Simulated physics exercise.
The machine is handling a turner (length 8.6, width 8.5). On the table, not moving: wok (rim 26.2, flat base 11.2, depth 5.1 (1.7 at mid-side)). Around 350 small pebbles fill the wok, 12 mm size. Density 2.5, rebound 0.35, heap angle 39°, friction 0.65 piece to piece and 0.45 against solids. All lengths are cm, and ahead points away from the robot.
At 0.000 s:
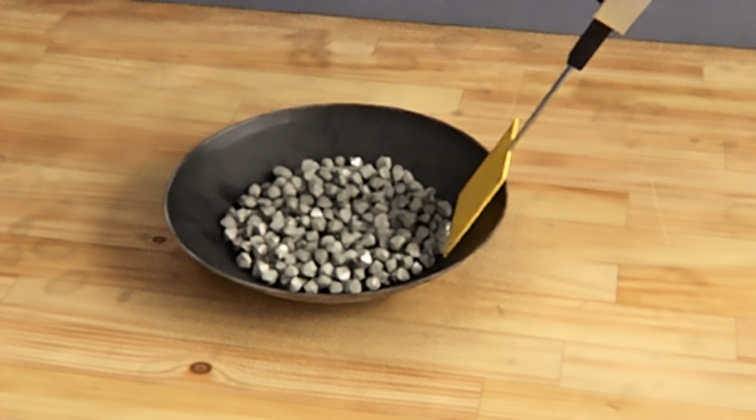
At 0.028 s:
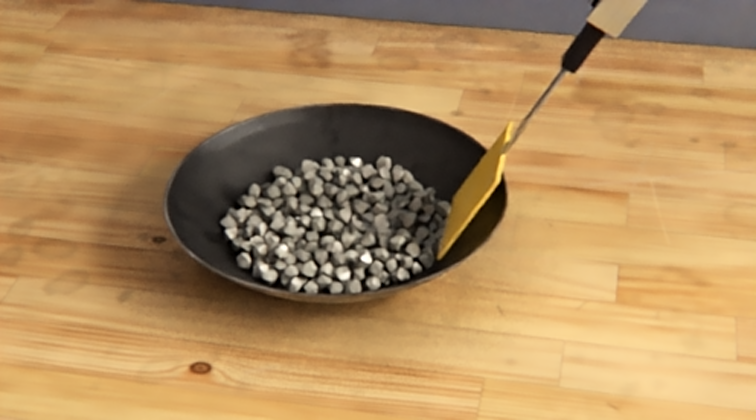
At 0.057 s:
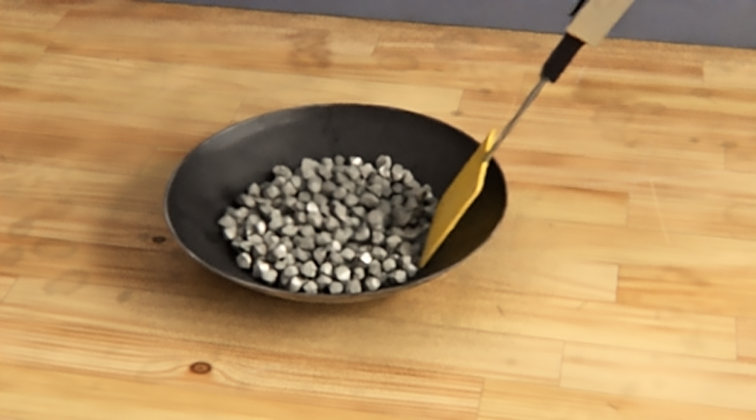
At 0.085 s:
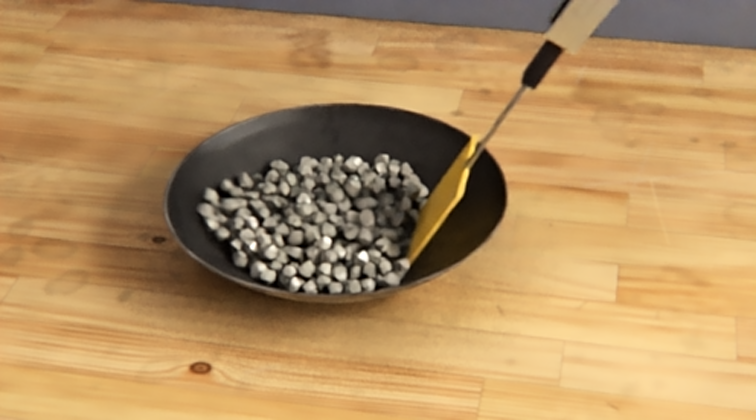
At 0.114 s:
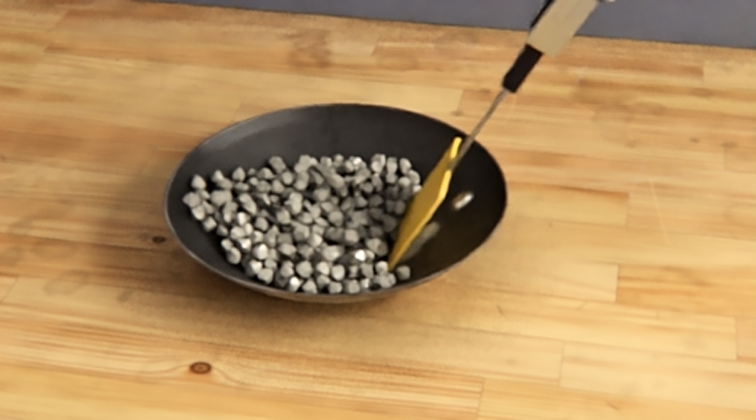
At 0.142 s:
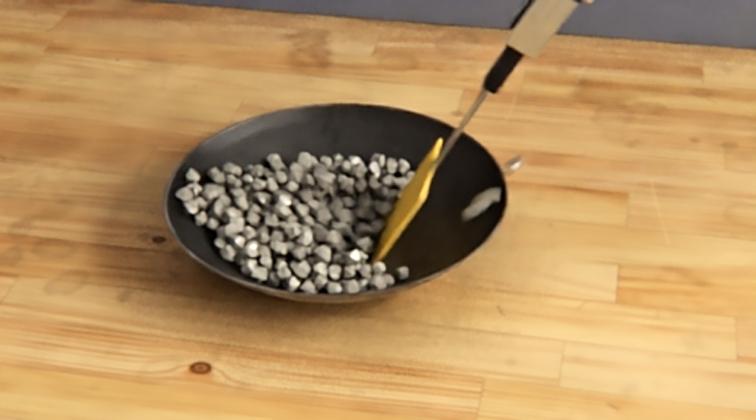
In the video, a yellow-bladed turner moves leftward through a dark wok of small gray pebbles on a wooden table, pushing the pile toward the left side while a few pebbles slip behind the blade near the right rim.
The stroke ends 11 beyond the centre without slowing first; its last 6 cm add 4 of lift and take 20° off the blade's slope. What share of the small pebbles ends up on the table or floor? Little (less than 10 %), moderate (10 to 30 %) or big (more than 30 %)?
On the table or floor the share is big, more than 30 %.
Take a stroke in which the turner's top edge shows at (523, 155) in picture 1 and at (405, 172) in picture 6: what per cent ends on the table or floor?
About 50 per cent.
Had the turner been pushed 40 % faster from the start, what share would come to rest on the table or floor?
It would be near 50 per cent.
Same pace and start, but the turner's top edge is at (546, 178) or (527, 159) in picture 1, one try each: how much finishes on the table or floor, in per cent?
About 40 and 40 per cent.
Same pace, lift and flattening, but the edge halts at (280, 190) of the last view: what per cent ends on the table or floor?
Some 5 per cent.
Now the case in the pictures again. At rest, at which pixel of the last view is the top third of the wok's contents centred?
Near (253, 188).
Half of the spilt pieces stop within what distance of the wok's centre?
About 20 cm.
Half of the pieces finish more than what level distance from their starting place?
Roughly 10 cm.
After 0.25 s, sloping 61°, highest piece 17 above the table; 346 in the wok, 6 on the blade or in flight.
After 0.37 s, sloping 53°, highest piece 13 above the table; 305 in the wok, 7 on the table or floor, 40 on the blade or in flight.
After 0.62 s, sloping 41°, highest piece 5 above the table; 218 in the wok, 134 on the table or floor.
After 1.67 s, sloping 41°, highest piece 5 above the table; 218 in the wok, 134 on the table or floor.
In the end, 218 in the wok, 134 on the table or floor. That is 38 % on the table or floor.
